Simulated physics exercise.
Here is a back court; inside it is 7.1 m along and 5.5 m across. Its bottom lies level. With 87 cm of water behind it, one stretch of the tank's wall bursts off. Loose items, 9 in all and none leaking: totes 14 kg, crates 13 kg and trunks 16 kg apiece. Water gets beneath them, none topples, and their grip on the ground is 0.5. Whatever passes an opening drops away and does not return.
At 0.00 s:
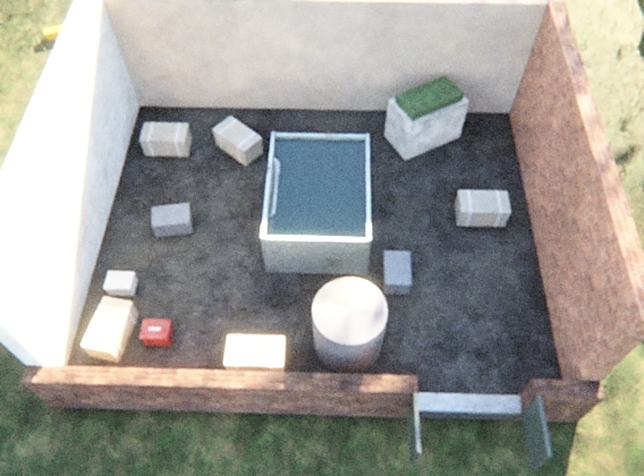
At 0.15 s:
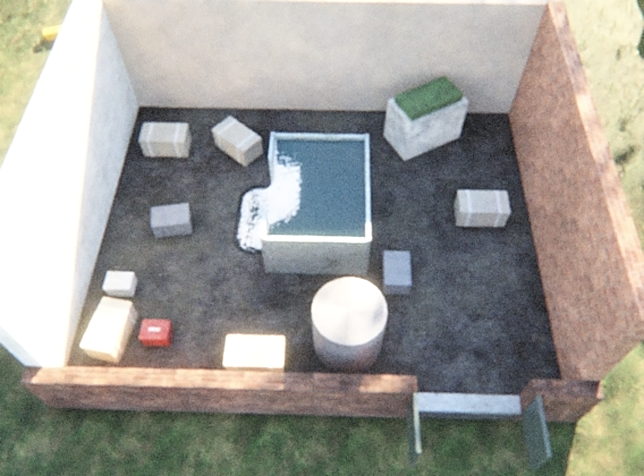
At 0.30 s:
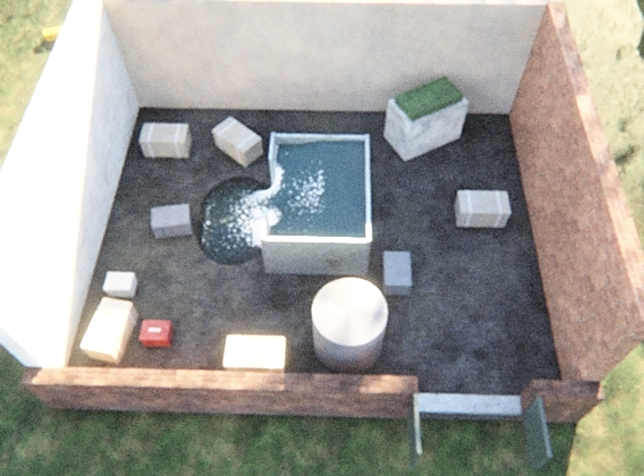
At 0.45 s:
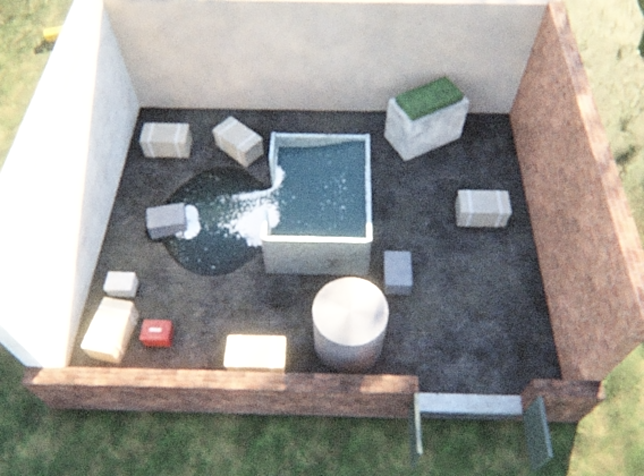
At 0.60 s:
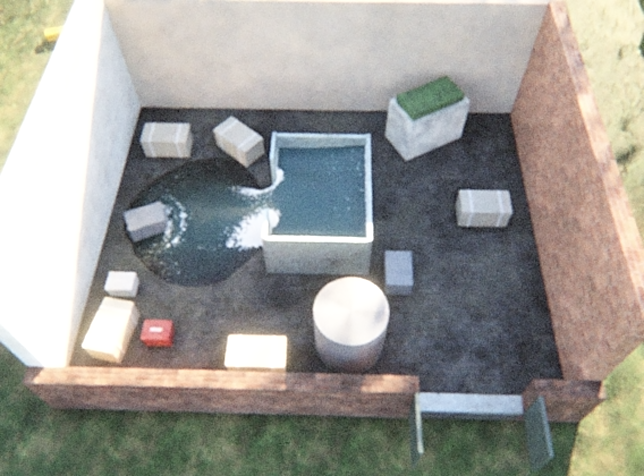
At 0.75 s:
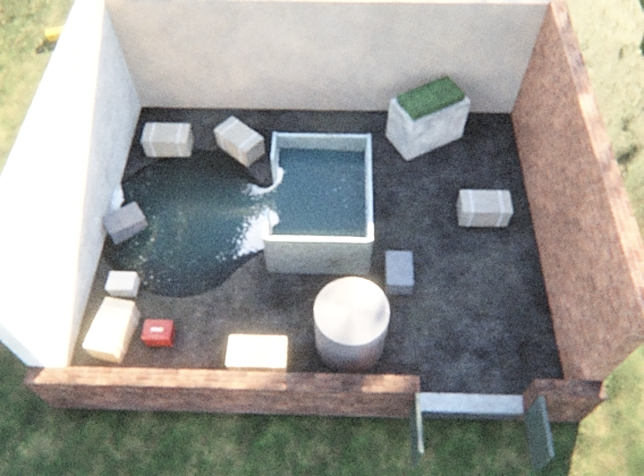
In a walled courtyard scattered with boxes, a raised tank stands full of water until part of its left side gives way and white water gushes out. A dark pool spreads leftward across the ground, pushing one grey box toward the left wall, while the red box stays put.
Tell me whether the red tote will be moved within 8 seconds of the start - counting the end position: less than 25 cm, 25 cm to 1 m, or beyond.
Red tote gets carried off.
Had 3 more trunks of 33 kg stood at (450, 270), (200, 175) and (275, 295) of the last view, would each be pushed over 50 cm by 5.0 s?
In turn: Short of it, over, short of it.
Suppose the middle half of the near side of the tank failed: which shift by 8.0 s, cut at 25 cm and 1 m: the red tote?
In that case the red tote travels far.
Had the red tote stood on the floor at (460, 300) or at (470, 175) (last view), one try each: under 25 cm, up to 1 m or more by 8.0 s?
In turn: It barely shifts; it stays put.
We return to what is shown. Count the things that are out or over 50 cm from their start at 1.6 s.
3 of them.
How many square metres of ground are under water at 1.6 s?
About 14 m2.
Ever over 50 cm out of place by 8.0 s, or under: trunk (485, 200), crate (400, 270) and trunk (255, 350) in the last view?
In turn: Under, under, more.
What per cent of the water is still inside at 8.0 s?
About 100 per cent.
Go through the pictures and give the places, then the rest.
The red tote at (155, 329), on the bottom; water covers 3.0 m2; 0 of 9 have shifted, in the first frame.
The red tote at (154, 330), on the bottom; 3.7 m2 under water; 0 of 9 have shifted, in the second frame.
The red tote at (155, 330), on the bottom; 4.8 m2 under water; 0 of 9 have shifted, in the third frame.
The red tote at (155, 330), on the bottom; water covers 6.0 m2; 1 of 9 have shifted, in the fourth frame.
The red tote at (156, 330), on the bottom; 7.5 m2 under water; 1 of 9 have shifted, in the fifth frame.
The red tote at (157, 330) rests on the ground; 9.2 m2 under water; 1 of 9 have shifted, in the sixth frame.
After 1.6 s the red tote is near (157, 330), 0.0 m from its start, aground; 0 of 9 are out; 2 afloat.
After 3.6 s the red tote is near (230, 307), 1.1 m from its start, aground; 0 of 9 are out; 3 afloat.
After 5.6 s the red tote is near (265, 283), 1.7 m from its start, aground; 0 of 9 are out; 4 afloat.
After 8.0 s the red tote is near (254, 281), 1.6 m from its start, aground; 0 of 9 are out; 6 afloat.
